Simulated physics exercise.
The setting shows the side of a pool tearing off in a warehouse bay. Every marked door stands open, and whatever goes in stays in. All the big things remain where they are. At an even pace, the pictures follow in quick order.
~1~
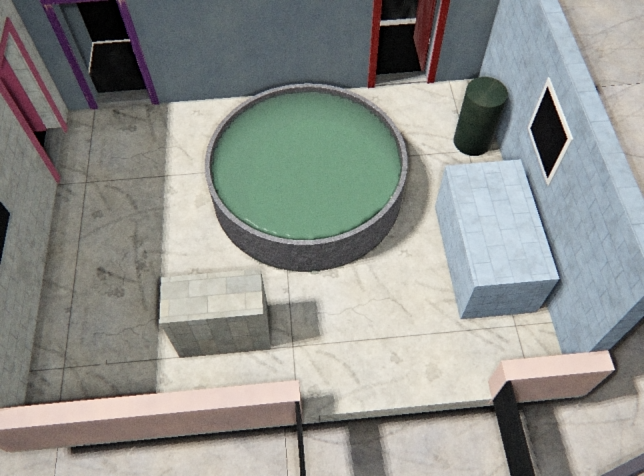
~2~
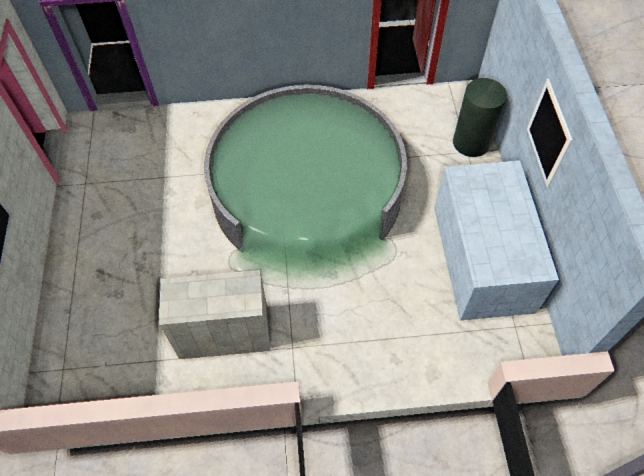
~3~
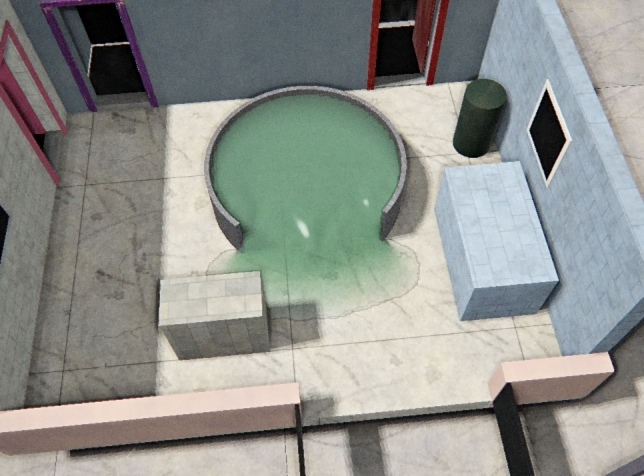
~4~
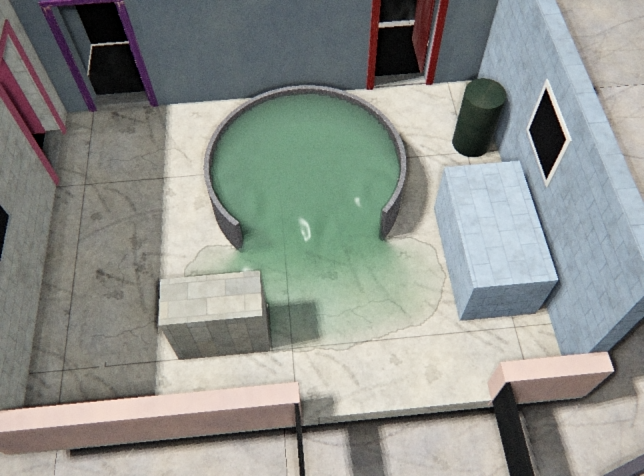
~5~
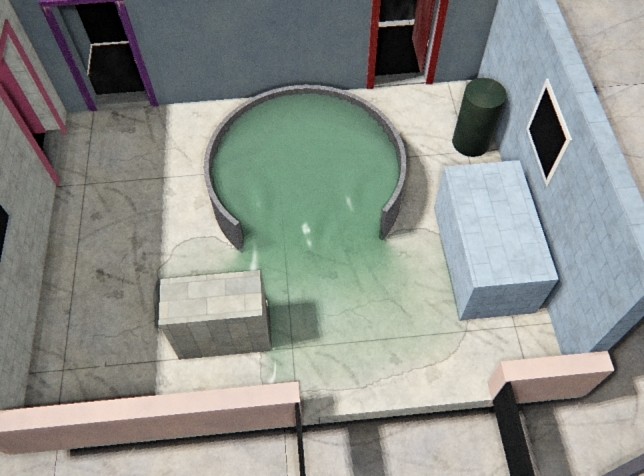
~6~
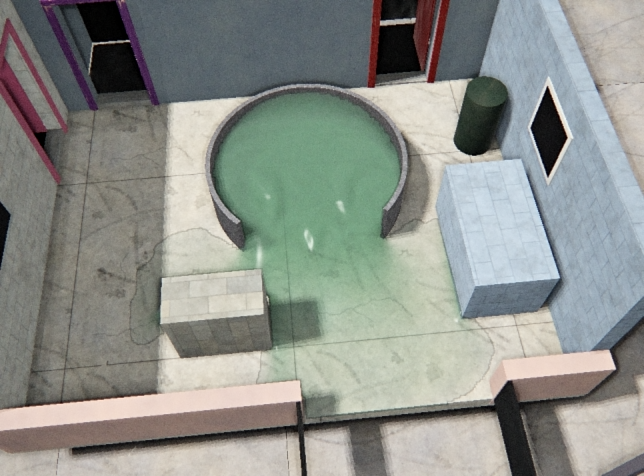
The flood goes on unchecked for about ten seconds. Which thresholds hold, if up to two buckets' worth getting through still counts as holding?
The purple door holds; the pink door holds; the red door holds.
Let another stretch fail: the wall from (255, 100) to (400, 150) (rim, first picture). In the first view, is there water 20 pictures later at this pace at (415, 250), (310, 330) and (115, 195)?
In the order given: Swamped, untouched and swamped.
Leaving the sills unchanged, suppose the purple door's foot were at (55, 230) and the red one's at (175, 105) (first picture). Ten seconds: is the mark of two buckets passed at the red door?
The red door exceeds it.
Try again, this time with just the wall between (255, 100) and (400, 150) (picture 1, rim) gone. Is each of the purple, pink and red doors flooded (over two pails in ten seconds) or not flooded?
I reckon the purple door will stay beneath the mark, the pink door will get past the mark, and the red door will get past the mark.
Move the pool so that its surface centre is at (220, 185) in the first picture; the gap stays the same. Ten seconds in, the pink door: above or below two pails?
The pink door falls short of it.
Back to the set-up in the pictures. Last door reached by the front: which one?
The red one.
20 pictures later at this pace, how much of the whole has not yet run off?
Around 64 in a hundred.
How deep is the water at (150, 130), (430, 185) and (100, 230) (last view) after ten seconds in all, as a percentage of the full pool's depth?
Approx. values, in order: 10 %, 4 %, 6 %.
A moment on, water covers 40 % of the floor; the purple door not reached, the pink door not reached, the red door not reached.
Next, water covers 55 % of the floor; the purple door not reached, the pink door not reached, the red door not reached.
Then, water covers 65 % of the floor; the purple door wet at the sill, nothing in, the pink door wet at the sill, nothing in, the red door not reached.
Later, water covers 85 % of the floor; the purple door under two buckets in, the pink door wet at the sill, nothing in, the red door not reached.
In the end, water covers 100 % of the floor; the purple door under two buckets in, the pink door wet at the sill, nothing in, the red door under two buckets in.
